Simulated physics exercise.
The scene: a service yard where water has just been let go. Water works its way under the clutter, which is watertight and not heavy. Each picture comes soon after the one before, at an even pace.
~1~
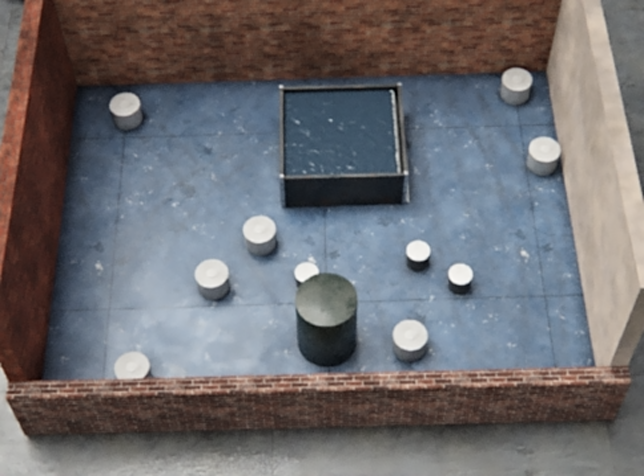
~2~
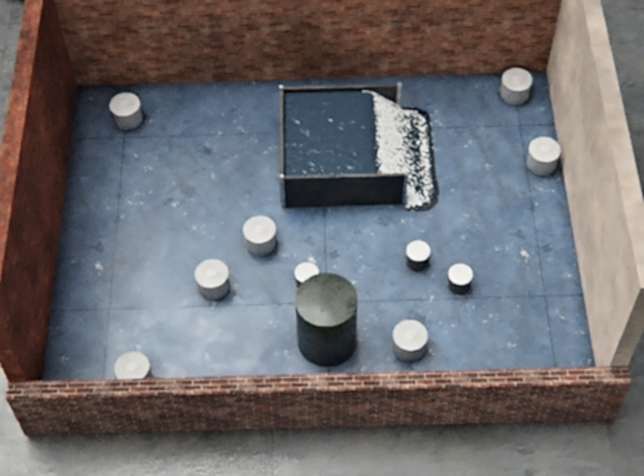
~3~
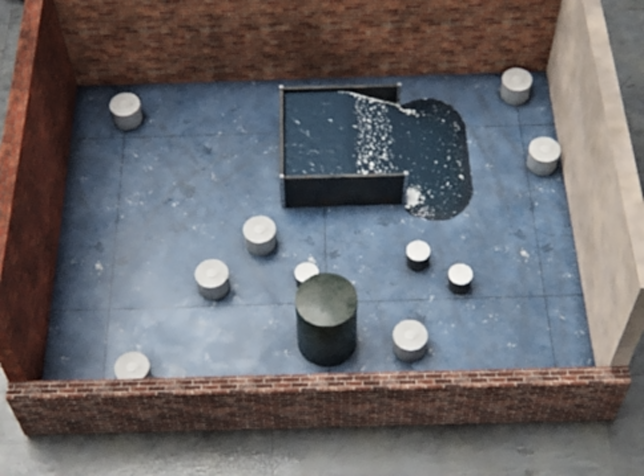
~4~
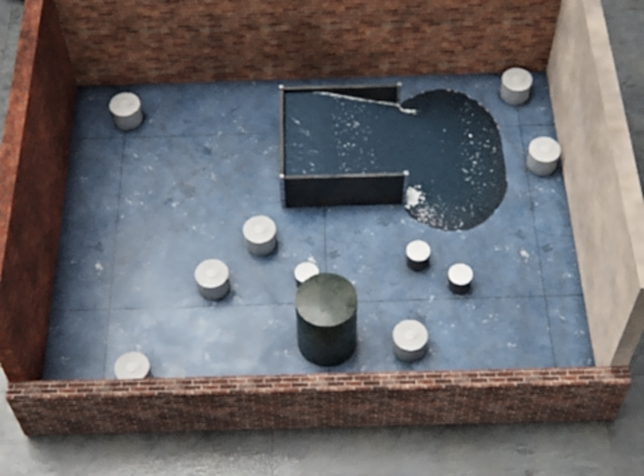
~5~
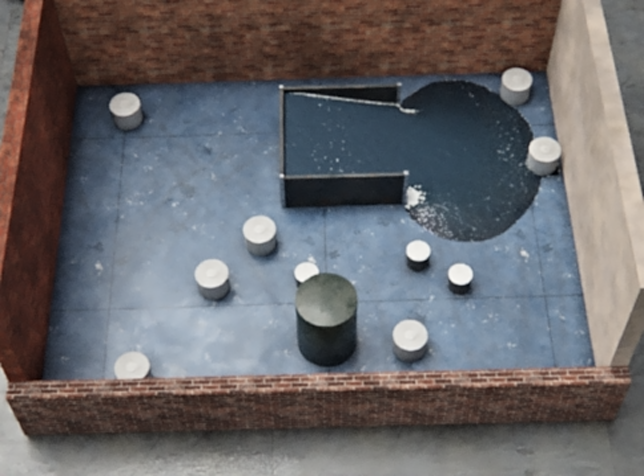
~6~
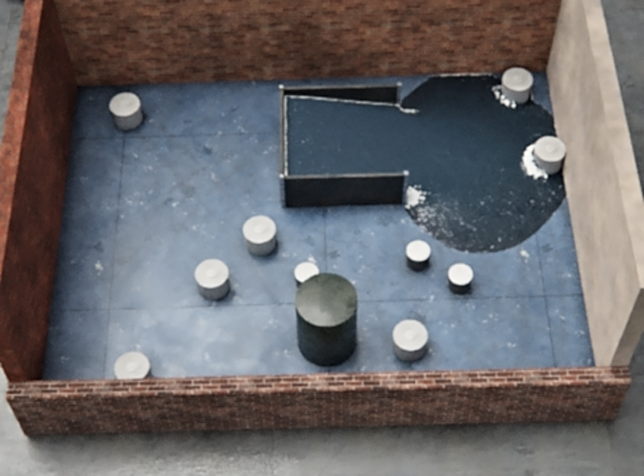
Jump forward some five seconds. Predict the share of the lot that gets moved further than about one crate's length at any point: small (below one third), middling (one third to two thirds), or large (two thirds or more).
The share is middling, from one third to two thirds.
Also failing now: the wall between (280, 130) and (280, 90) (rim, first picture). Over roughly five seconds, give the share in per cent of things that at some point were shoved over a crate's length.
About 20 per cent.
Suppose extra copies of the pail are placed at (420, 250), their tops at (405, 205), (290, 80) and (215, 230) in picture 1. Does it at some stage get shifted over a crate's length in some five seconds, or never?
The first sits tight, the second travels far and the third sits tight.
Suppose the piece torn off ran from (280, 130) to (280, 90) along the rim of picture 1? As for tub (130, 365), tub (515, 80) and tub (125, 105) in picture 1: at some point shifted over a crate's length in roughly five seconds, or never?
In that order: That far or more, no, swept aside.
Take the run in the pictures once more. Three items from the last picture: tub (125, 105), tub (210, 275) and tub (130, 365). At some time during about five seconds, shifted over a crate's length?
Never got far, then never got far, then never got far.
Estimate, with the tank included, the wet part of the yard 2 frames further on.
25 in a hundred, roughly.
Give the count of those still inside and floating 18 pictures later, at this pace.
Tally at that point: 2.
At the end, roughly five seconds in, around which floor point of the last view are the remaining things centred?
The remaining things centre around (274, 265).
A moment on, 0 of 10 are well off their spots; 1 afloat.
Next, 1 of 10 are well off their spots; 2 afloat.
Later, 2 of 10 are well off their spots; 2 afloat.
In the end, 4 of 10 are well off their spots, and 4 have been at some point; 2 afloat.
